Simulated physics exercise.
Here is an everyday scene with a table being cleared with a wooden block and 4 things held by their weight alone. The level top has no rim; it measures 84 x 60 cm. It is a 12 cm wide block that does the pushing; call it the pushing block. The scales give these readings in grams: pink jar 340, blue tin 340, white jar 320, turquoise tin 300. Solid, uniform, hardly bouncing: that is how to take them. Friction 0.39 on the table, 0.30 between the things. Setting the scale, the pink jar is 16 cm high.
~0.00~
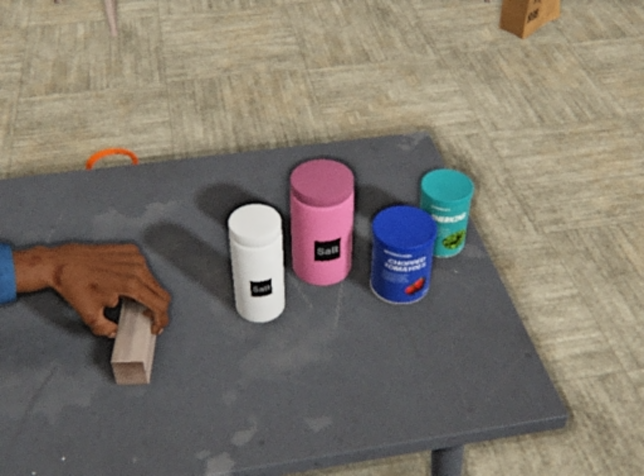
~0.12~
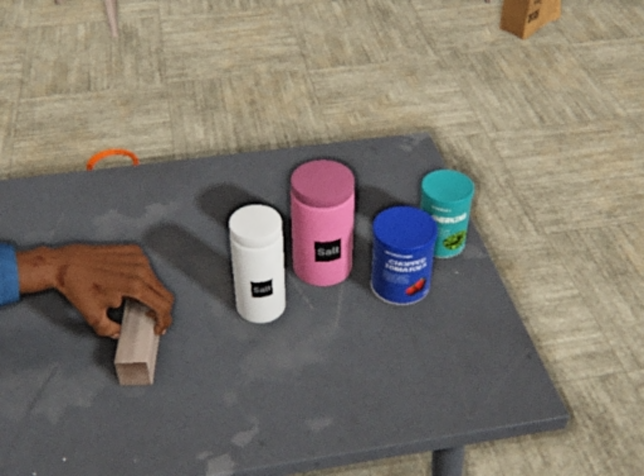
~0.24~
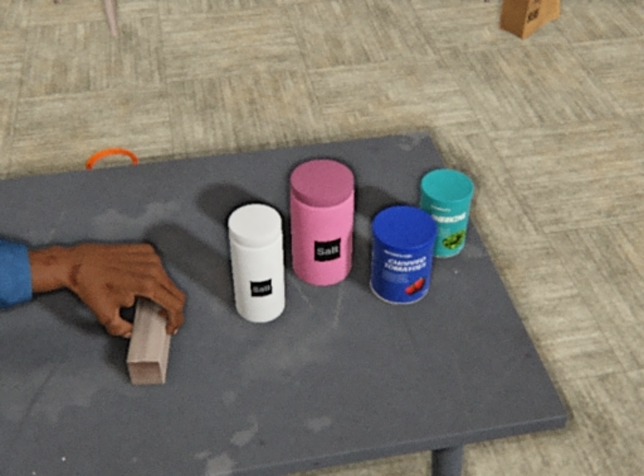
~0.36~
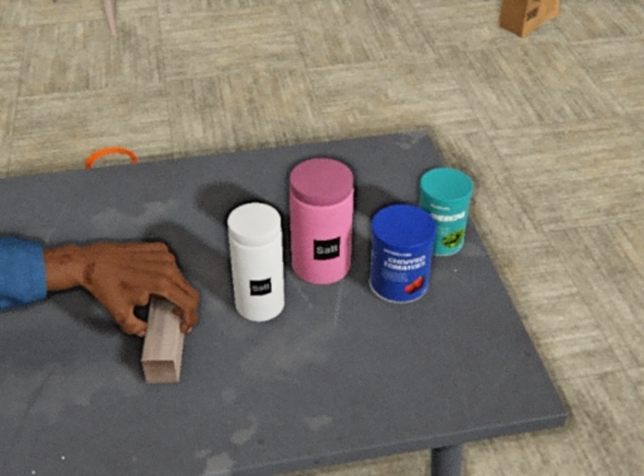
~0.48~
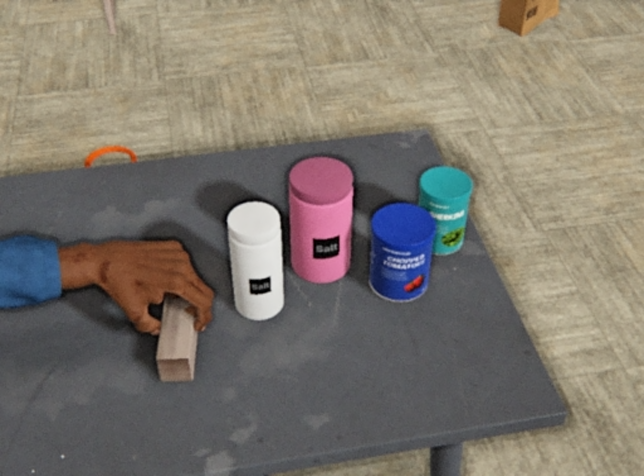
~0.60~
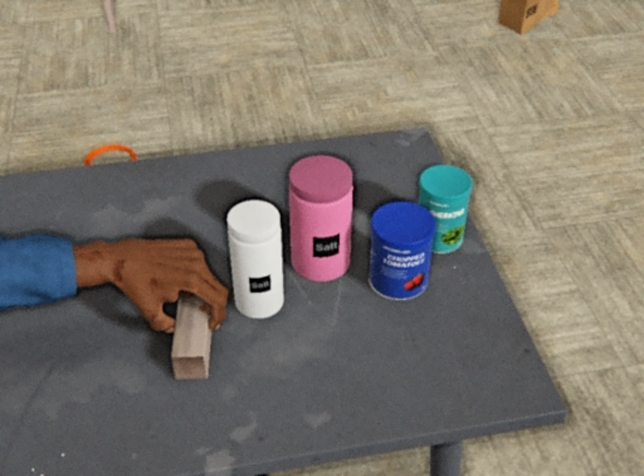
On a dark grey tabletop, a hand slides a wooden block right toward a white jar, while four containers stay standing.
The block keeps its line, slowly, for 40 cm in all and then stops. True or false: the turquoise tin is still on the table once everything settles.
True.
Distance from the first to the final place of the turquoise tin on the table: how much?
Around 0 centimetres.
Around 1.10 s, 15 cm of push; white jar shifted 4 cm.
Around 1.80 s, 25 cm of push; white jar shifted 5 cm.
Finally (3.2 s), not toppled but over 4 cm from the start, white jar; the other 3 still in place (within 4 cm). Final places as that camera would see them, turquoise tin near (442, 211).
